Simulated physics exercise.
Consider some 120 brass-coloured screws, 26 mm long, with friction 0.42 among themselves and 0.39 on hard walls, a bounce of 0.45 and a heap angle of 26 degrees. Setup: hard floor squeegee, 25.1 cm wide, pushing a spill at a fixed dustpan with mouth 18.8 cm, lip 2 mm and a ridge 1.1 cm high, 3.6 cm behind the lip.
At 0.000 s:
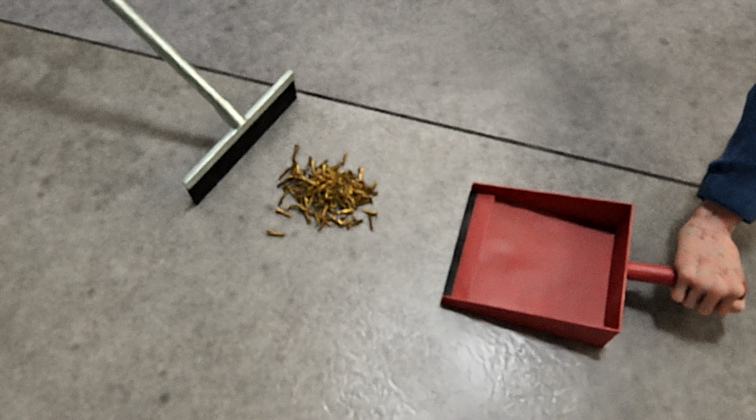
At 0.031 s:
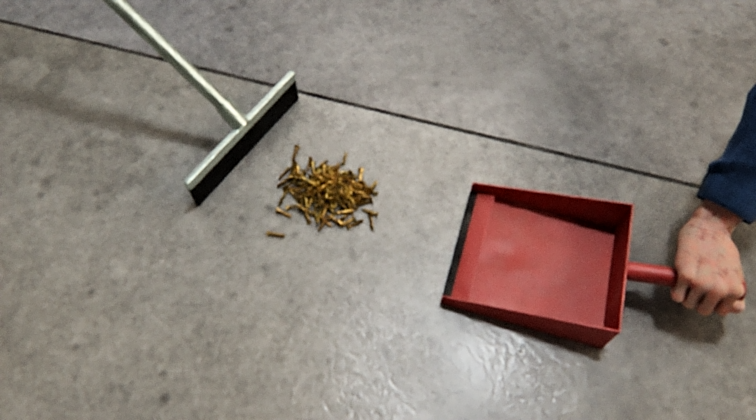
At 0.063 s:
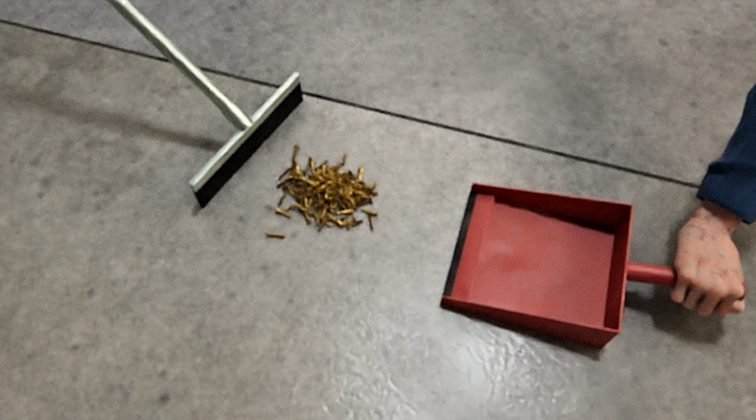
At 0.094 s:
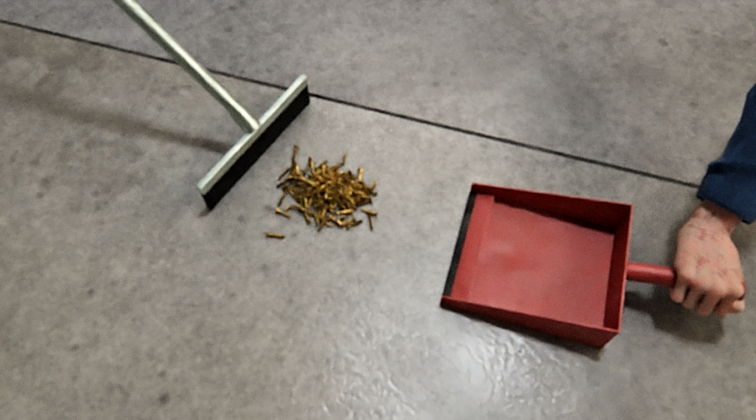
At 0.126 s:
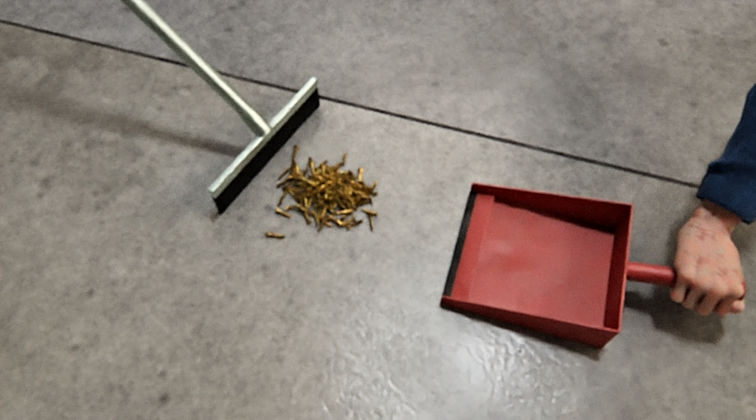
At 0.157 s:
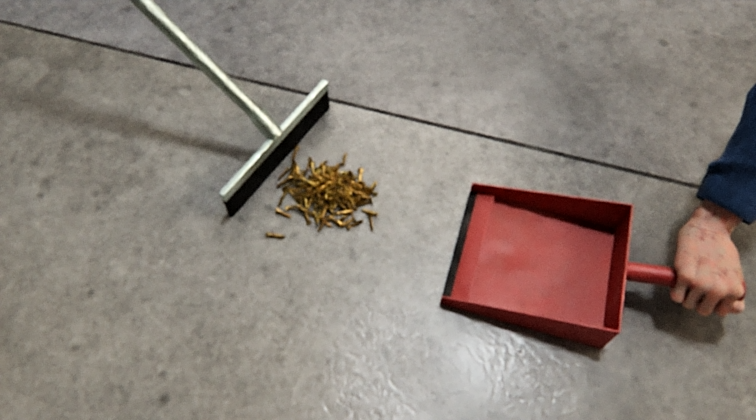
A hand in a dark blue sleeve grips the handle of a red dustpan at the right of a smooth grey concrete floor, seen from above at an angle. A loose pile of brass-coloured screws lies near the middle, with a pale-handled, black-edged squeegee to its left and a dark line crossing behind. The squeegee slides slowly rightward to the pile's edge, while the screws, dustpan, hand and camera stay still.
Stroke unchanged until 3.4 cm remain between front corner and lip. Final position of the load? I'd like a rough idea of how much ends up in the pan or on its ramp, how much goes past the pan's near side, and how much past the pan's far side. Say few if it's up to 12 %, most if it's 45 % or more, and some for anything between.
Here is my call: Pan few, near side few, far side few.
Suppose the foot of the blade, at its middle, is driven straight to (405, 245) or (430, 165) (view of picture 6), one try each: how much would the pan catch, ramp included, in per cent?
Close to 5 and 0 in a hundred, in that order.
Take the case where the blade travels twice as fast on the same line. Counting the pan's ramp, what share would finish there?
About 35 %.
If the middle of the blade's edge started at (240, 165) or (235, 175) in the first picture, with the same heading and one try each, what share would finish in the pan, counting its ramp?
Around 5 percent, then around 5 percent.
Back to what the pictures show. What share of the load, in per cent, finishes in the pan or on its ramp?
0 percent.
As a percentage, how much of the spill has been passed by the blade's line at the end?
Close to 0 percent.
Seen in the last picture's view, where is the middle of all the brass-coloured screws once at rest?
In the last view, approximately (435, 230).
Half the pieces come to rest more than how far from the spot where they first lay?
18 cm or thereabouts.
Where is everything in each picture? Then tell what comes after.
In the first picture, blade from (188, 184) to (290, 77), moved 0.0 cm, 0 of the pieces shifted so far; middle of the pieces at (329, 192); pan at (545, 268).
In the second picture, blade from (189, 185) to (292, 78), moved 0.3 cm, 0 of the pieces shifted so far; middle of the pieces at (329, 193).
In the third picture, blade from (194, 187) to (297, 79), moved 1.1 cm, 0 of the pieces shifted so far; middle of the pieces at (329, 193).
In the fourth picture, blade from (202, 190) to (304, 82), moved 2.5 cm, 0 of the pieces shifted so far; middle of the pieces at (329, 193).
In the fifth picture, blade from (214, 193) to (314, 84), moved 4.2 cm, 0 of the pieces shifted so far; middle of the pieces at (329, 193).
In the sixth picture, blade from (225, 197) to (325, 87), moved 5.9 cm, 0 of the pieces shifted so far; middle of the pieces at (329, 193); pan at (545, 268). The blade's pace is about 0.56 m/s, heading 2 degrees towards the viewer's side.
After 0.36 s, middle of the blade 19 cm from the lip; 0 % over the lip, far side 0 %, near side 0 %.
After 0.50 s, middle of the blade 11 cm from the lip; 0 % over the lip, far side 0 %, near side 0 %.
After 0.77 s, middle of the blade 7 cm from the lip; 5 % over the lip, far side 0 %, near side 0 %.
In the end, at 1.2 s, pan 0 %, near side 0 %, far side 0 %, in front of the lip or behind the blade 95 %.
